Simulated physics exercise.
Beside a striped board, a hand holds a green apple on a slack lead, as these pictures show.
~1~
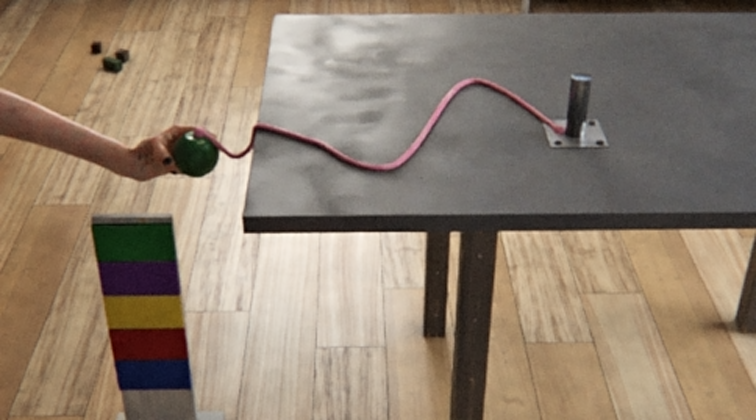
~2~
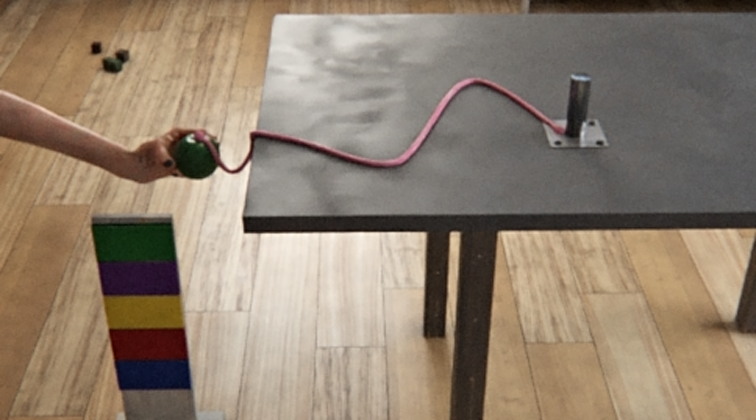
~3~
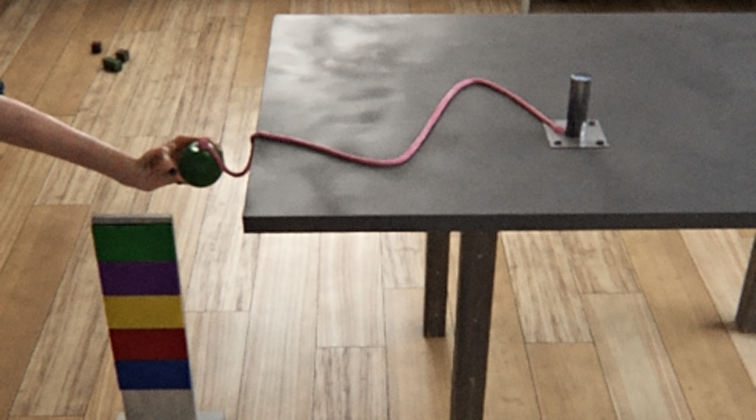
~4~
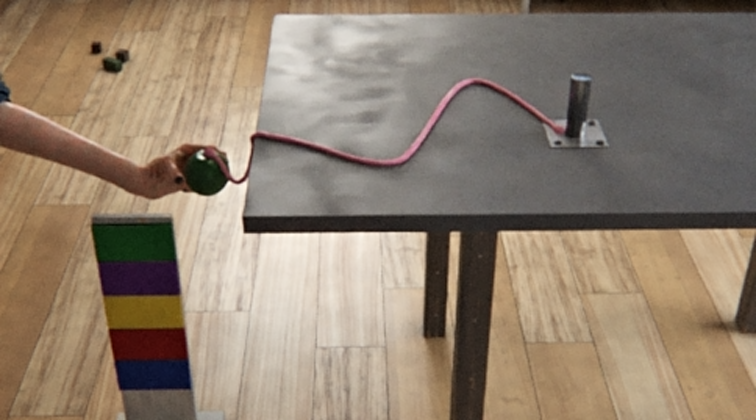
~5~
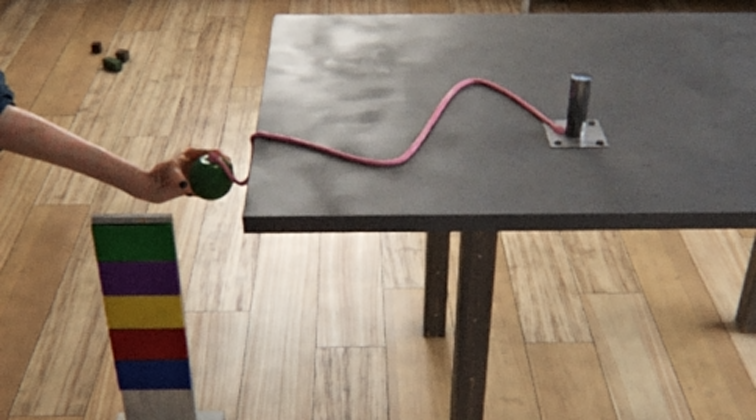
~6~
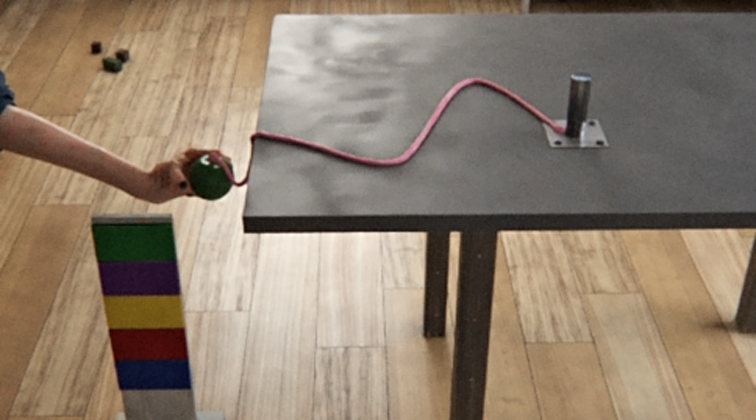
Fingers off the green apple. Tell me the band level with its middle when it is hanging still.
That is the blue band.
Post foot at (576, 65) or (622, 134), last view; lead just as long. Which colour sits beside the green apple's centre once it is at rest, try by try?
Try one - red; try two - red.
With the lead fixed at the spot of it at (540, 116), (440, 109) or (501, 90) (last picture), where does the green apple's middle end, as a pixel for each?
It ends up near (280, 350) the first time, (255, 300) the second and (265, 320) the third.
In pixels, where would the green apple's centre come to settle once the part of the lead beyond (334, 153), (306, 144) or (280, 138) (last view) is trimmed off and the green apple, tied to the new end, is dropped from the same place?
In order, roughly (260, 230), (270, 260) and (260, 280).
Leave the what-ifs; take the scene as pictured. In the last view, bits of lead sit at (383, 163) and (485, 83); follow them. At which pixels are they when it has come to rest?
Final positions are (261, 162) and (428, 124), in that order.
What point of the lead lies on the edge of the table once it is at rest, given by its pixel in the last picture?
Around (414, 147).
A little later, apple near (304, 351); level with blue.
Next, apple near (253, 368); level with blue.
When it is over, apple near (283, 367); level with blue. Its middle rests at the blue band.
